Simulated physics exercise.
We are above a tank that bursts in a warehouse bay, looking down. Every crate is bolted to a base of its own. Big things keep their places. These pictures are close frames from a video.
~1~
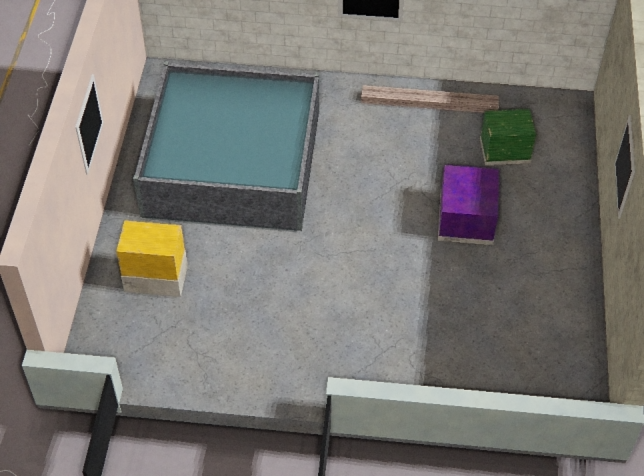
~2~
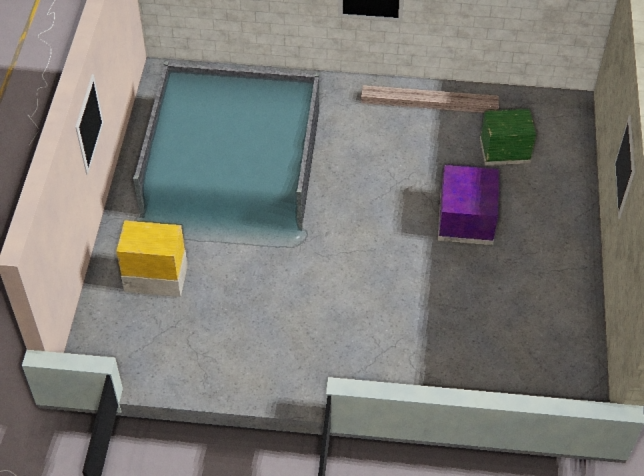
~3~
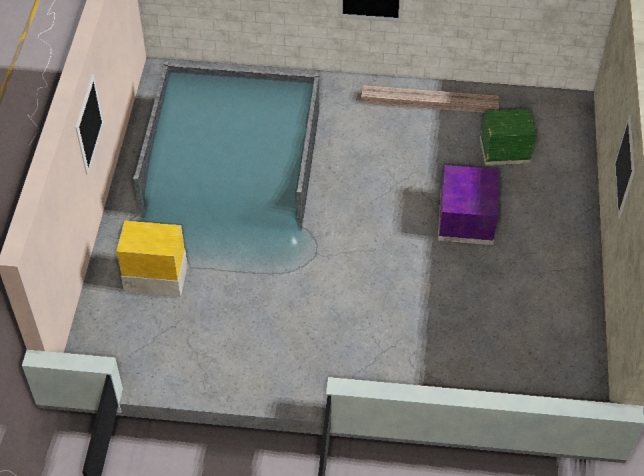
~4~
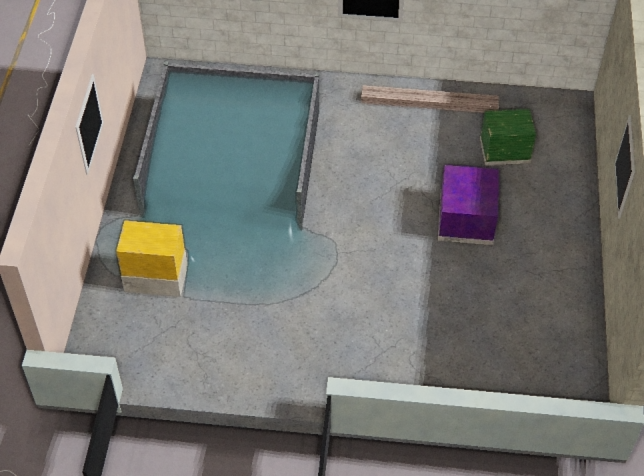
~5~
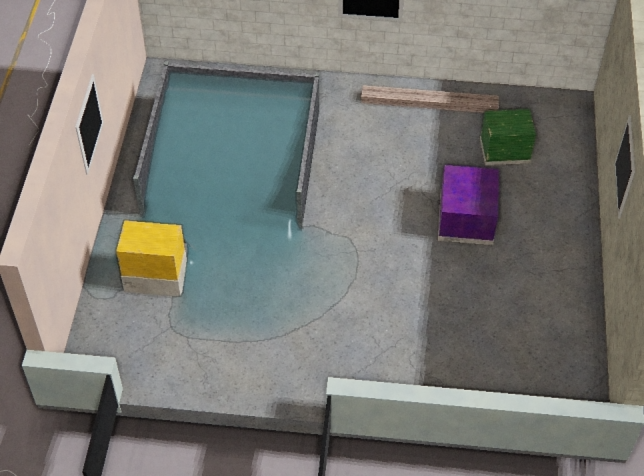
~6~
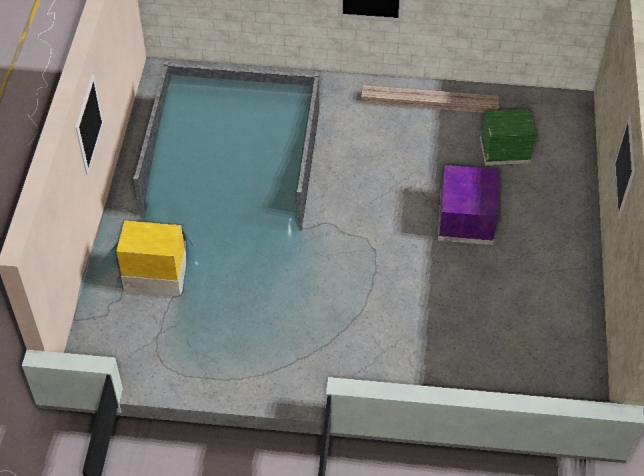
A square grey tank of blue-green water stands at the upper left of a walled, concrete-floored warehouse bay, seen from above by a still camera. A yellow block sits below it on the left, with purple and green blocks and a long brownish beam on the right. The tank's near wall disappears and water pours out, spreading around the yellow block and across the floor in a widening, rounded sheet.
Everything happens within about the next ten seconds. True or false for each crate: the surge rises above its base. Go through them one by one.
Purple crate: False; yellow crate: True; green crate: True.
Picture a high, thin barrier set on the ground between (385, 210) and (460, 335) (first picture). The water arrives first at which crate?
It's the yellow crate.
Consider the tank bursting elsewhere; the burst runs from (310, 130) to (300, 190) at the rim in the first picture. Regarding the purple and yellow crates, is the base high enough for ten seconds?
Purple: Overtopped; yellow: Not reached.
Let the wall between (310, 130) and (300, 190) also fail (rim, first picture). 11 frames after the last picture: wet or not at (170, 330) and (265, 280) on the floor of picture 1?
Going through them in turn, the first is untouched by it and the second is untouched by it.
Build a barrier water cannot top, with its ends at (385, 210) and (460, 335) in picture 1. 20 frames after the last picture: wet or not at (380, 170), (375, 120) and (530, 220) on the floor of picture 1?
Outcome by spot, in order - unwatered, unwatered, unwatered.
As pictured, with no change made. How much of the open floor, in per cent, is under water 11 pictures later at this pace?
Near 40 in a hundred.
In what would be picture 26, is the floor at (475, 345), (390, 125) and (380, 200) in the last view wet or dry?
First inundated, second spared, third spared.
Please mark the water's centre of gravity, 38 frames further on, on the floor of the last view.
Estimate: (318, 245).
A moment on, water covers 30 % of the floor; the purple crate not reached, the yellow crate water round its plinth, the green crate not reached.
Next, water covers 40 % of the floor; the purple crate not reached, the yellow crate water round its plinth, the green crate not reached.
Then, water covers 55 % of the floor; the purple crate not reached, the yellow crate water round its plinth, the green crate not reached.
Later, water covers 80 % of the floor; the purple crate water round its plinth, the yellow crate water round its plinth, the green crate water round its plinth.
In the end, water covers 95 % of the floor; the purple crate stayed above the water, the yellow crate was topped, the green crate was topped.
